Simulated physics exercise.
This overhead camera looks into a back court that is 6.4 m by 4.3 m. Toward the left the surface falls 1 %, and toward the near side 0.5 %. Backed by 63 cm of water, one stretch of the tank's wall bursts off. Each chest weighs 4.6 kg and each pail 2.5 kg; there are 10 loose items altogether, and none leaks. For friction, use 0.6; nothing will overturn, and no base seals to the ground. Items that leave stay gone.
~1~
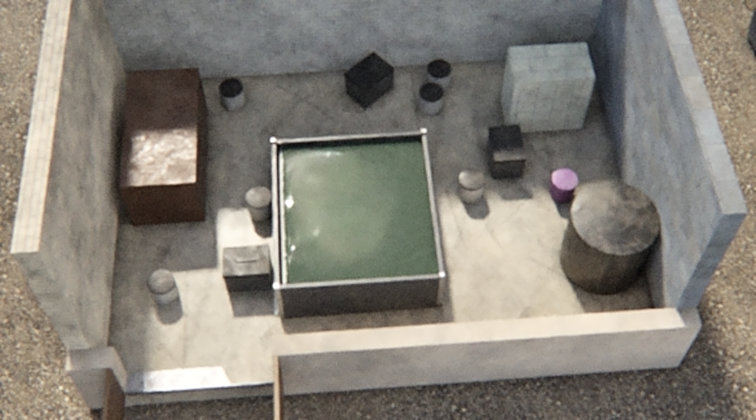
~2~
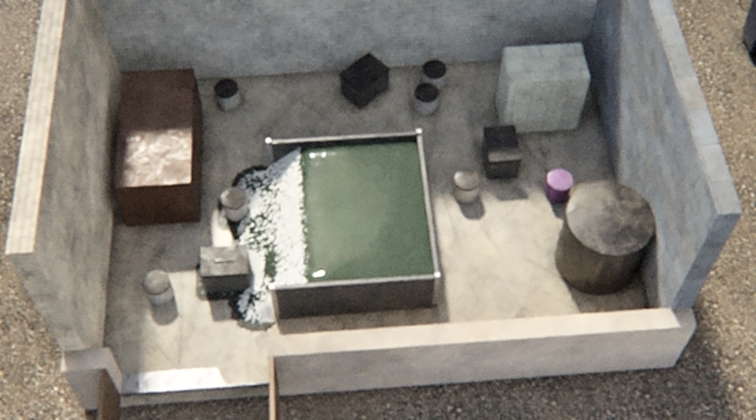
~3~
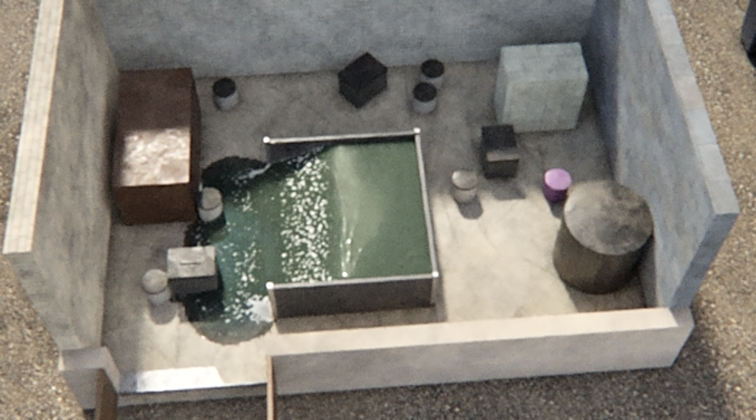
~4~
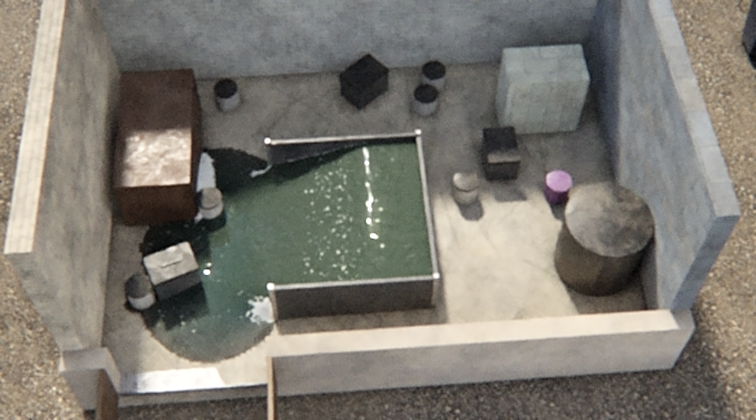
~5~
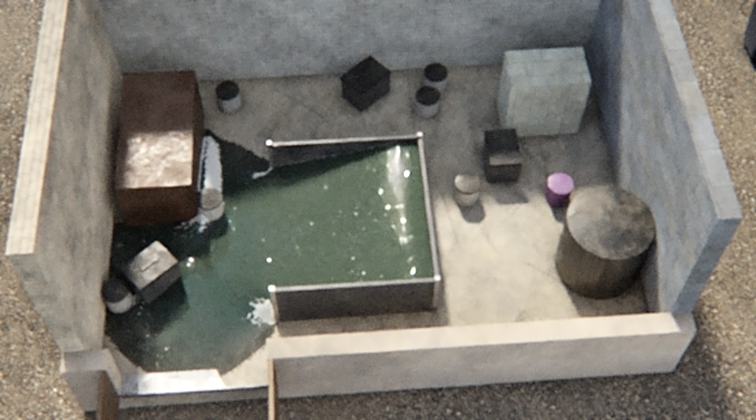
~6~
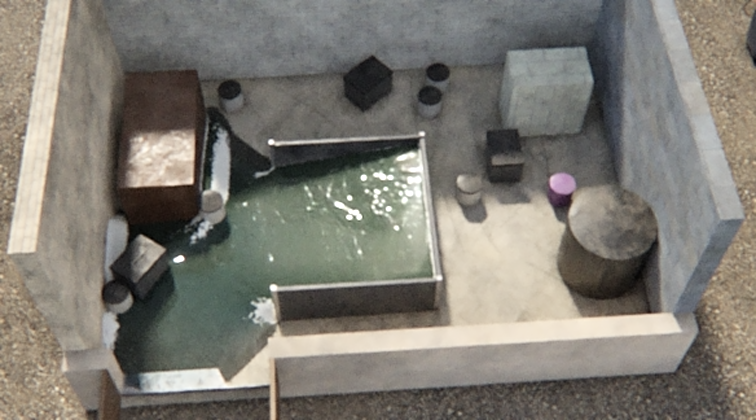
Green water bursting from the left side of a tank in a walled court, pushing a grey box and nearby pails leftward.
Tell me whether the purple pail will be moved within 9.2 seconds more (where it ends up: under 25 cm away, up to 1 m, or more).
It comes to rest a bit off.
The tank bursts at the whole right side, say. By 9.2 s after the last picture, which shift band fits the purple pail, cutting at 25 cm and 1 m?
So the purple pail winds up far off.
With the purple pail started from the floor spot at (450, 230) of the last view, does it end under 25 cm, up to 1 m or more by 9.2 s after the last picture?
It goes a modest distance.
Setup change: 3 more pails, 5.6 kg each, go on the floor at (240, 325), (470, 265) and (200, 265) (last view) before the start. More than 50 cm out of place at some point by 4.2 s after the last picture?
Going one by one: Too far, not far enough, too far.
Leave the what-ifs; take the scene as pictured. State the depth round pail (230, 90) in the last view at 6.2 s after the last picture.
I'd say some 3 cm.
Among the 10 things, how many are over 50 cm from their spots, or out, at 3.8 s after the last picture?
My count gives 7.
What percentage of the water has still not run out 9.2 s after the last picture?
Still held: Near 52 %.
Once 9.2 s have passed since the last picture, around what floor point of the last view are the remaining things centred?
They average out to somewhere around (445, 261).
Then, 1.2 s after the last picture the purple pail is near (563, 184), 0.0 m from its start, aground; 1 of 10 are out; 3 afloat.
Then, 3.8 s after the last picture the purple pail is near (563, 184), 0.0 m from its start, aground; 2 of 10 are out; 4 afloat.
Then, 6.2 s after the last picture the purple pail is near (604, 194), 0.5 m from its start, afloat; 2 of 10 are out; 6 afloat.
Then, 9.2 s after the last picture the purple pail is near (545, 135), 0.8 m from its start, afloat; 2 of 10 are out; 7 afloat.
